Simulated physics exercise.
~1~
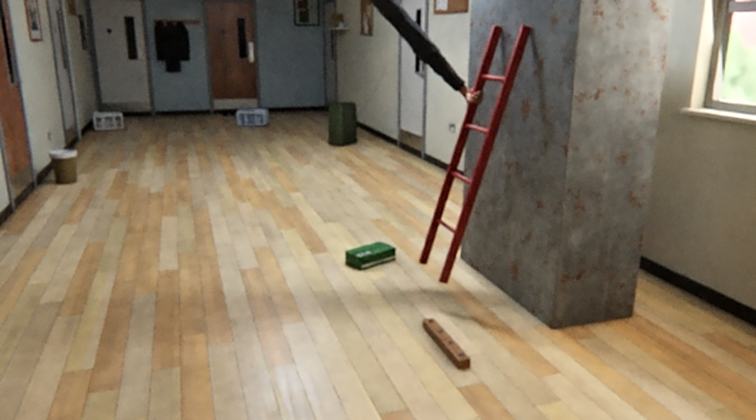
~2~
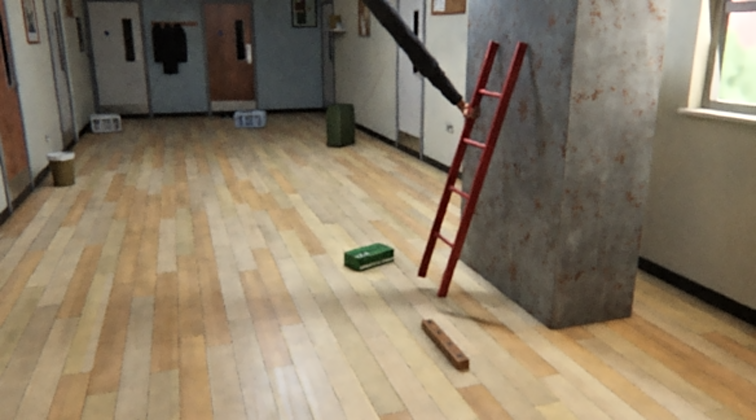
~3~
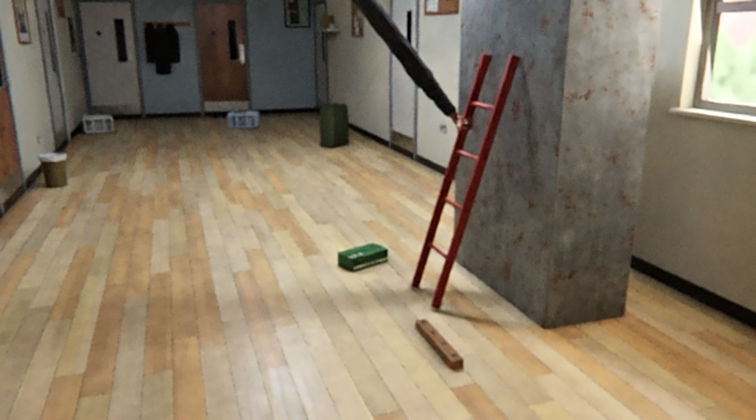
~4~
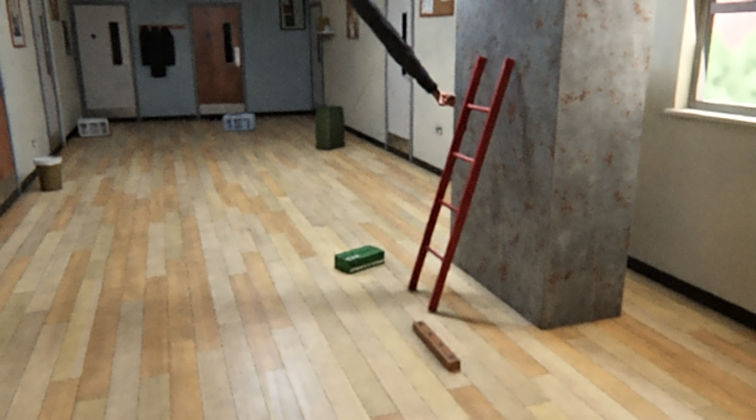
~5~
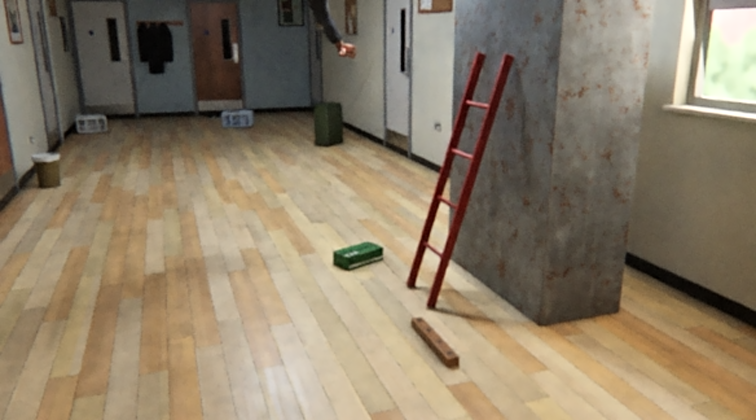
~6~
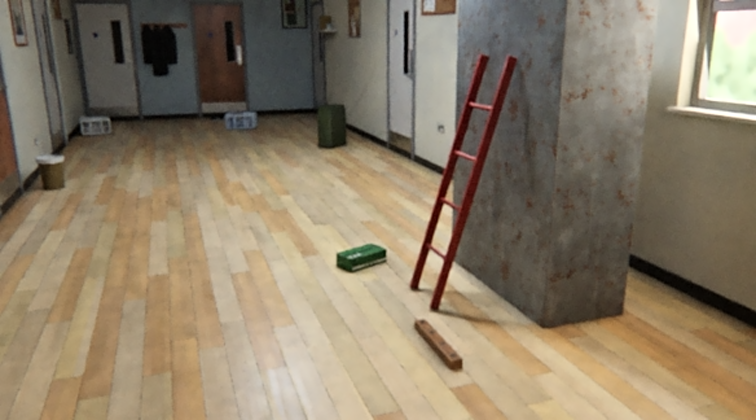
A hand lowers a slanted red gate onto the floor, lets go, and it stays up.
